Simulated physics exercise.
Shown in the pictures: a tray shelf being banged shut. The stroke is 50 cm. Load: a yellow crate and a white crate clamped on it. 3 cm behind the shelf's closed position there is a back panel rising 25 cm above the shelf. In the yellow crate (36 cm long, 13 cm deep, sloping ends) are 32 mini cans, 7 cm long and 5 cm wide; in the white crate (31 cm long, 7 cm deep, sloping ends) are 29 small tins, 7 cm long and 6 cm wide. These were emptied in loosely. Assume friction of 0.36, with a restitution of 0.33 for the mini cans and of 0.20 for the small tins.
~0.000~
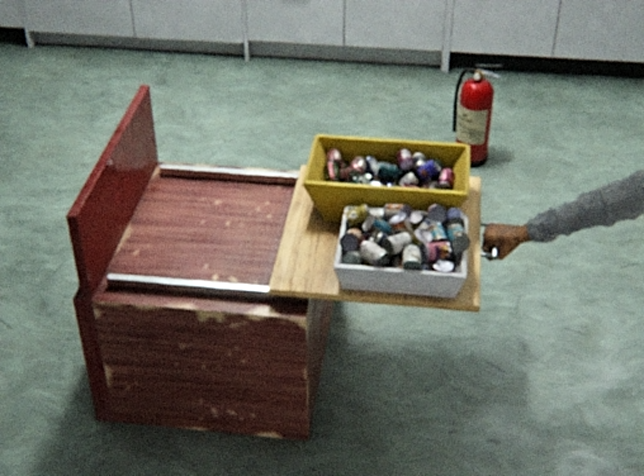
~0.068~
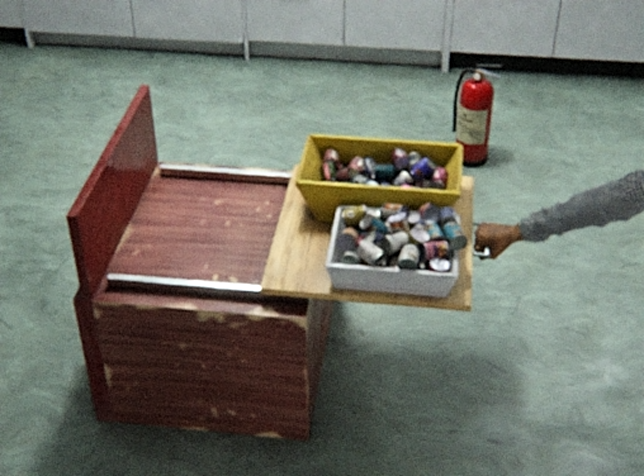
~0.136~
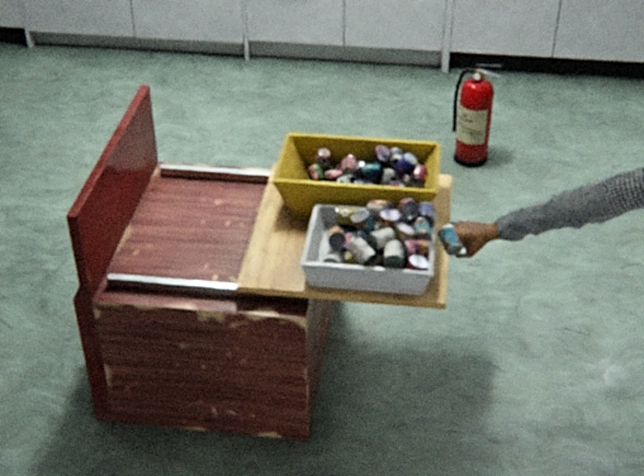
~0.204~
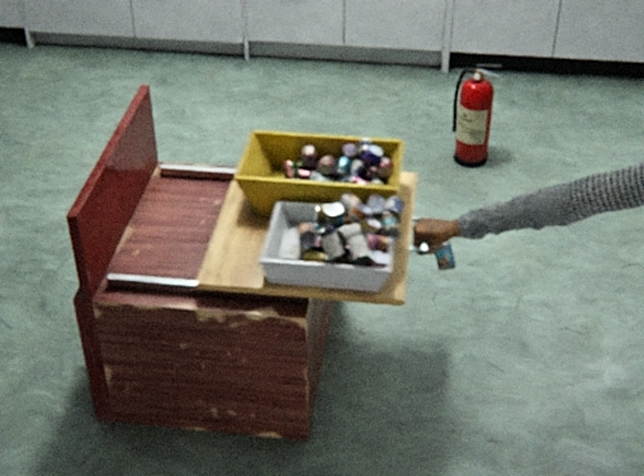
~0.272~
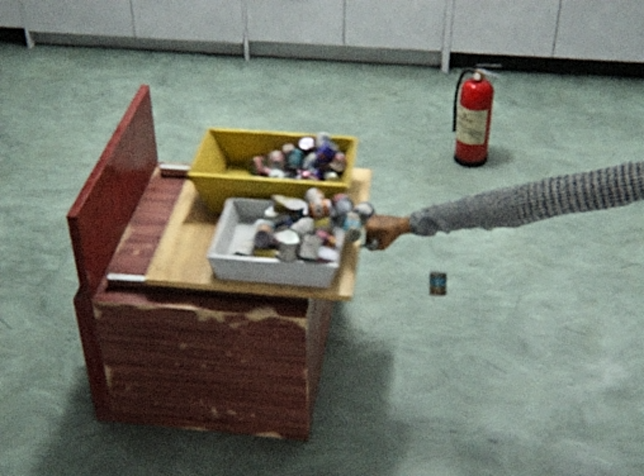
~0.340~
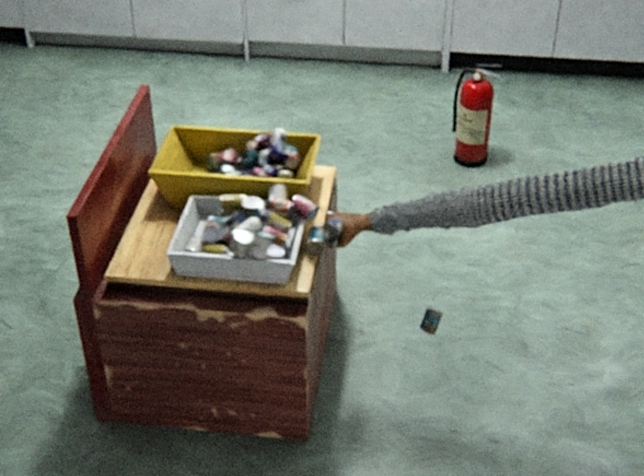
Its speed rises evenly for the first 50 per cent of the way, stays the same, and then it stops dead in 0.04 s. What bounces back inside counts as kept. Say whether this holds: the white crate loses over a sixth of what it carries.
It holds.
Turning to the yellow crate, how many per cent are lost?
Lost from the yellow crate: 5 percent.
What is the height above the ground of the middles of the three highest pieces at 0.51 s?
Around 82 centimetres.
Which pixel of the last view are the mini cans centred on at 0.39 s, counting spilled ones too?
Somewhere around pixel (224, 173).
After 0.39 s, yellow crate 32 in, 0 out and white crate 26 in, 3 out.
After 0.51 s, yellow crate 31 in, 1 out and white crate 21 in, 8 out.
After 0.73 s, yellow crate 29 in, 3 out and white crate 18 in, 11 out.
When it is over (at 1.16 s), yellow crate 30 in, 2 out and white crate 17 in, 12 out. Asked share, 12 of 29, 41 per cent.
